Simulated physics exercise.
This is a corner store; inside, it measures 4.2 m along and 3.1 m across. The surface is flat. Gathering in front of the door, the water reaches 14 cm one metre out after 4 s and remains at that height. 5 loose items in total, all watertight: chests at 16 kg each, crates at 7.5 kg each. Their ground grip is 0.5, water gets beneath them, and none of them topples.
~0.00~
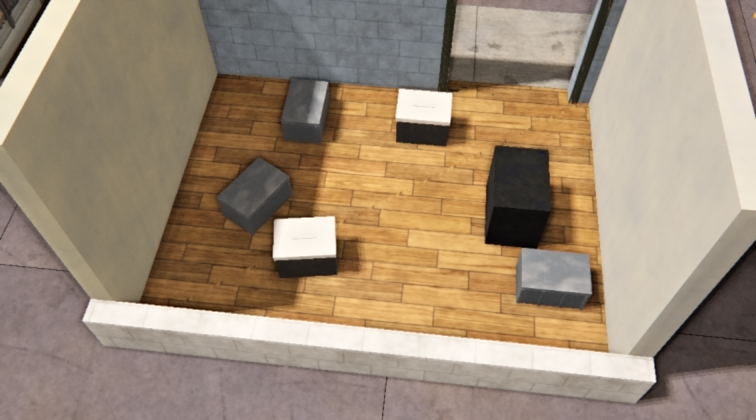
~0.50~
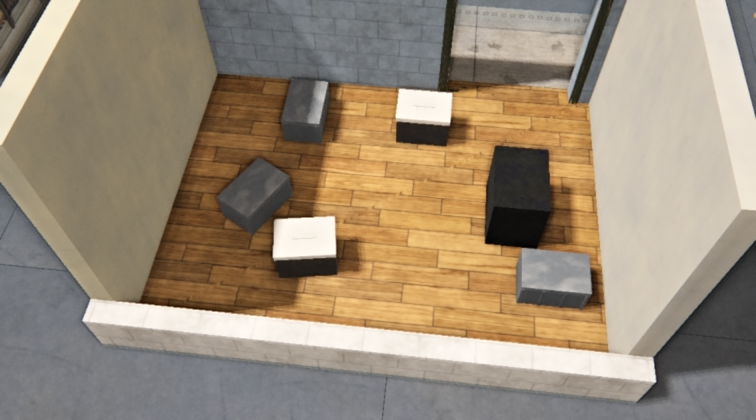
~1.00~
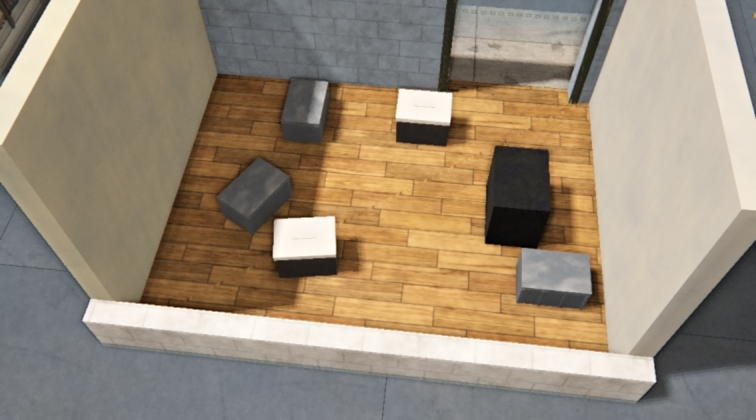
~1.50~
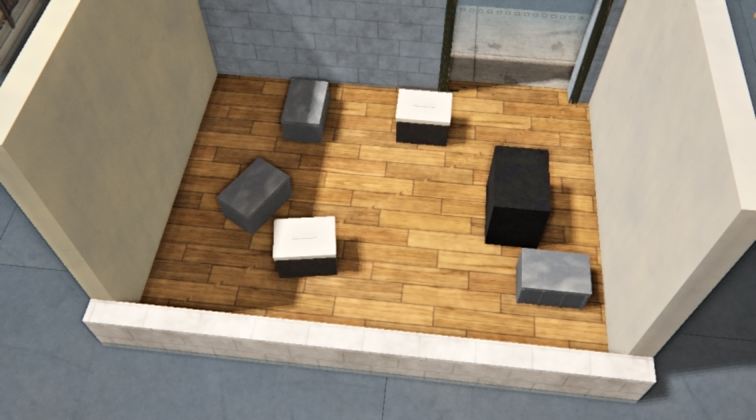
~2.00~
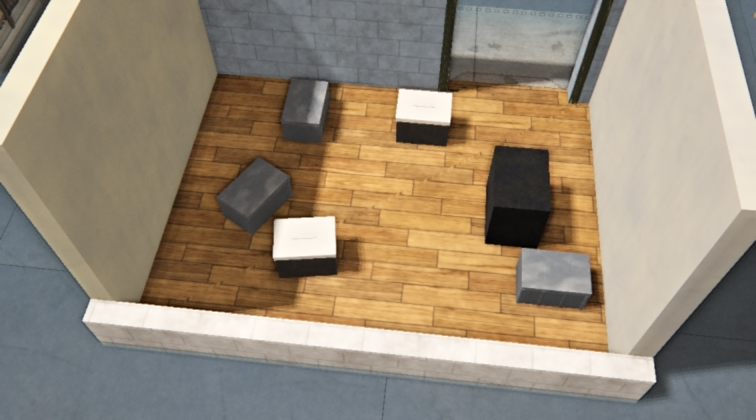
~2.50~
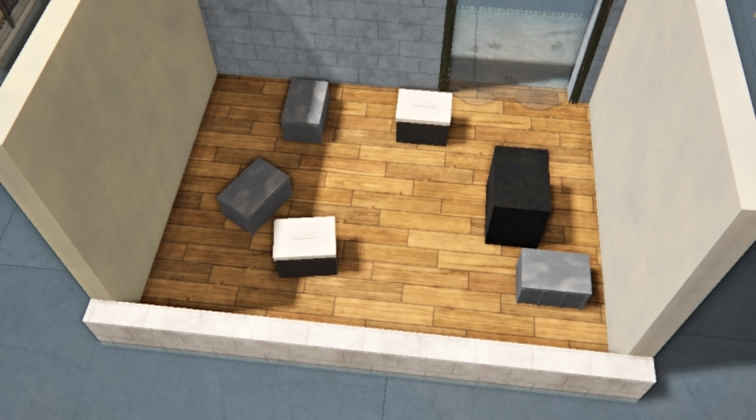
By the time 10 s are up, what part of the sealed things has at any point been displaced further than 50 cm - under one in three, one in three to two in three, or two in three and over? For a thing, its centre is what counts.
The shifted amount is modest, below a third.
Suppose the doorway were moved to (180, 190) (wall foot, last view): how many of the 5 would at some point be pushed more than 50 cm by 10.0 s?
Then it comes to 2 of them.
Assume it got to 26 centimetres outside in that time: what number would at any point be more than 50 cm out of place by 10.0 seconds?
The count would be 4.
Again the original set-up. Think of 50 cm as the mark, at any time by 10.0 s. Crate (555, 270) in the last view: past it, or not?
The answer is a bigger shift.
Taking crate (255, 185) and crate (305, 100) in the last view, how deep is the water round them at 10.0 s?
About 3 and 2 cm.
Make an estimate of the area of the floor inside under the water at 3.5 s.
1.5 m2.
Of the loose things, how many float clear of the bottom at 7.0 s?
By my count, 1.
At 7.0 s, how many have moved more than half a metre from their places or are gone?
By that time the total stands at 1.
After 3.5 s 0 of 5 are over 50 cm from their spots; 0 afloat.
After 4.5 s 0 of 5 are over 50 cm from their spots; 0 afloat.
After 7.0 s 1 of 5 are over 50 cm from their spots; 1 afloat.
After 10.0 s 1 of 5 are over 50 cm from their spots, and 1 have been at some point; 1 afloat.
